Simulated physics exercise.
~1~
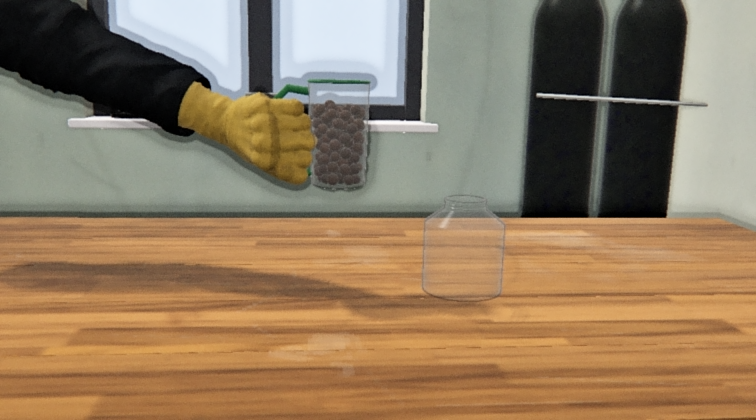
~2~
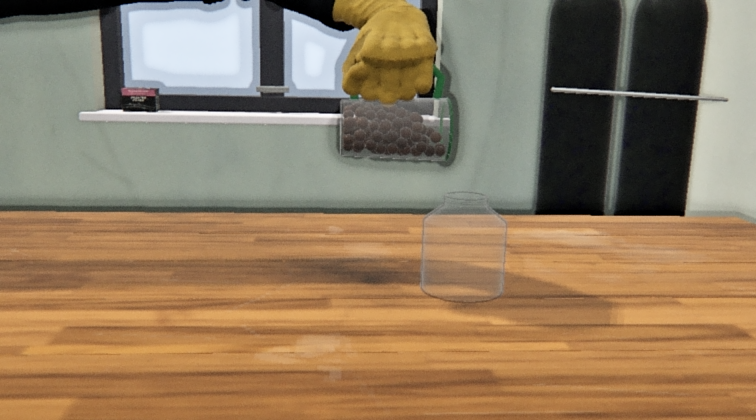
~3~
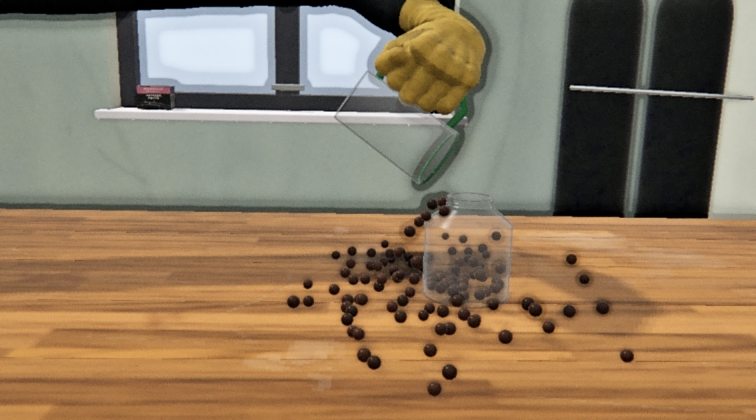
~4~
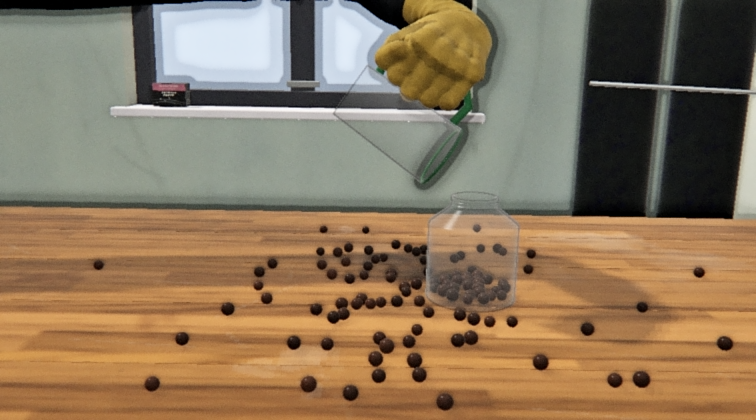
Dark chocolate balls tumbling from a clear cup tipped by a yellow-gloved hand, some landing in a glass jar, most scattering across the wooden table.
